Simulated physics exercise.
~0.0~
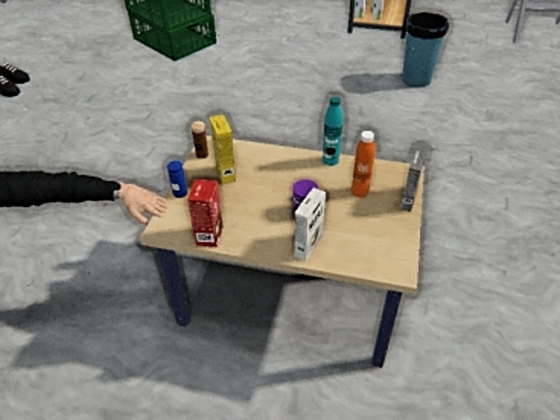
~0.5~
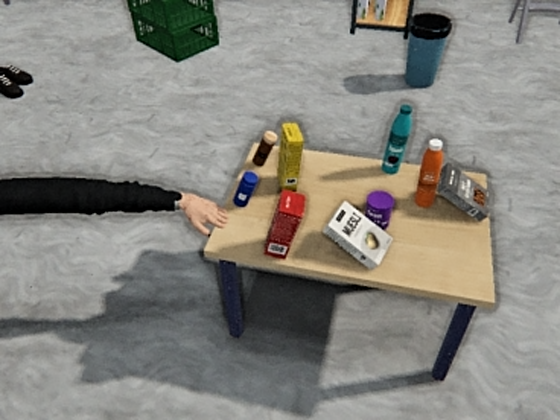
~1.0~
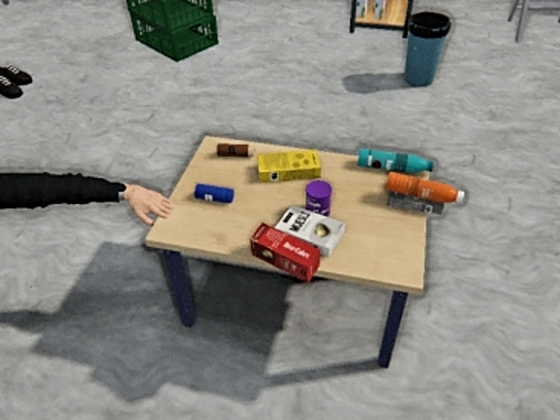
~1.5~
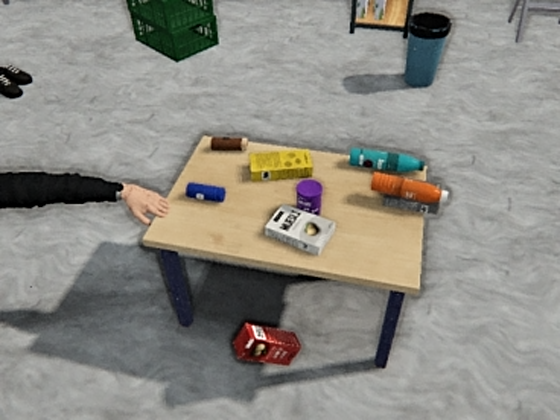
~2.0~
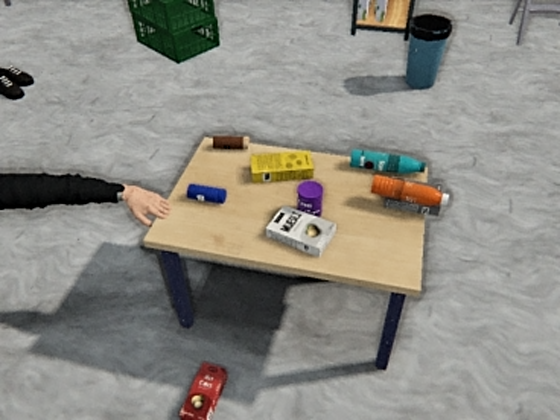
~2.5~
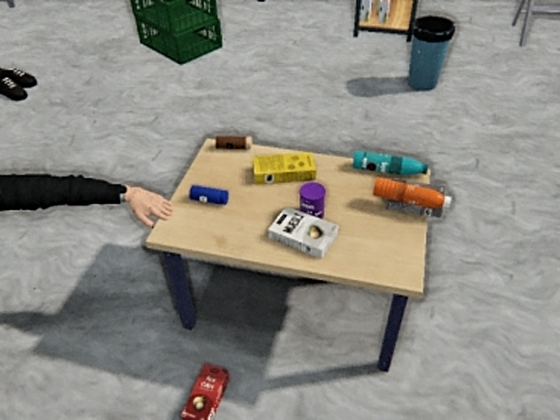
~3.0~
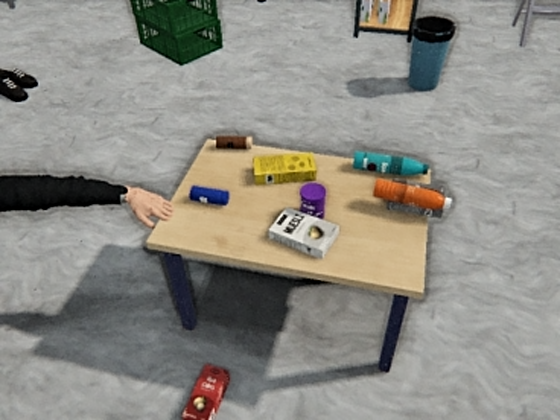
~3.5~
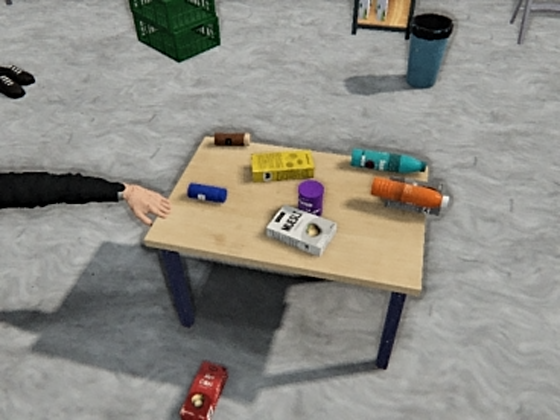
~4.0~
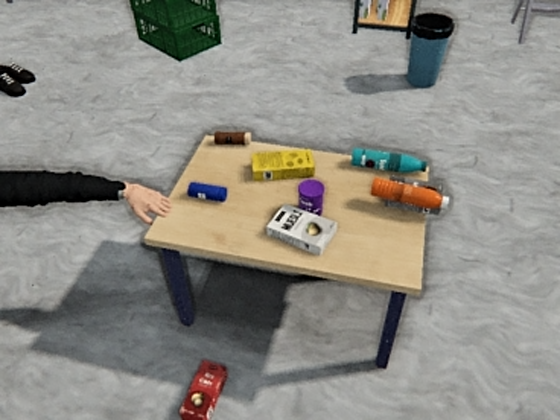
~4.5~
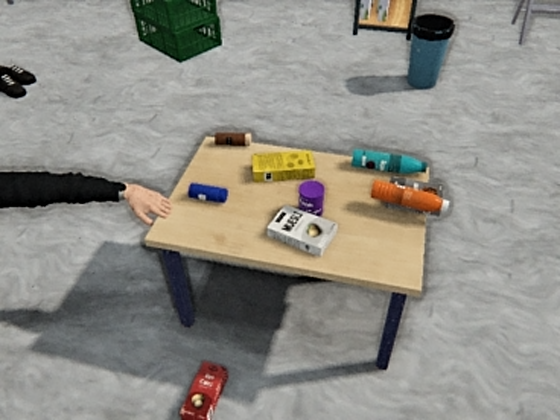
At the start, a small wooden table holds a loose group of upright bottles, cartons, shakers and a purple tin, while a hand rests at its left edge. The table shifts to the right, and several things tilt or topple, including the white packet. It then moves back left, leaving the yellow packet, red carton, and orange and turquoise bottles on their sides. The red carton drops off the front edge and comes to rest on the floor. Finally, everything is still, with only the purple tin standing among the fallen items.
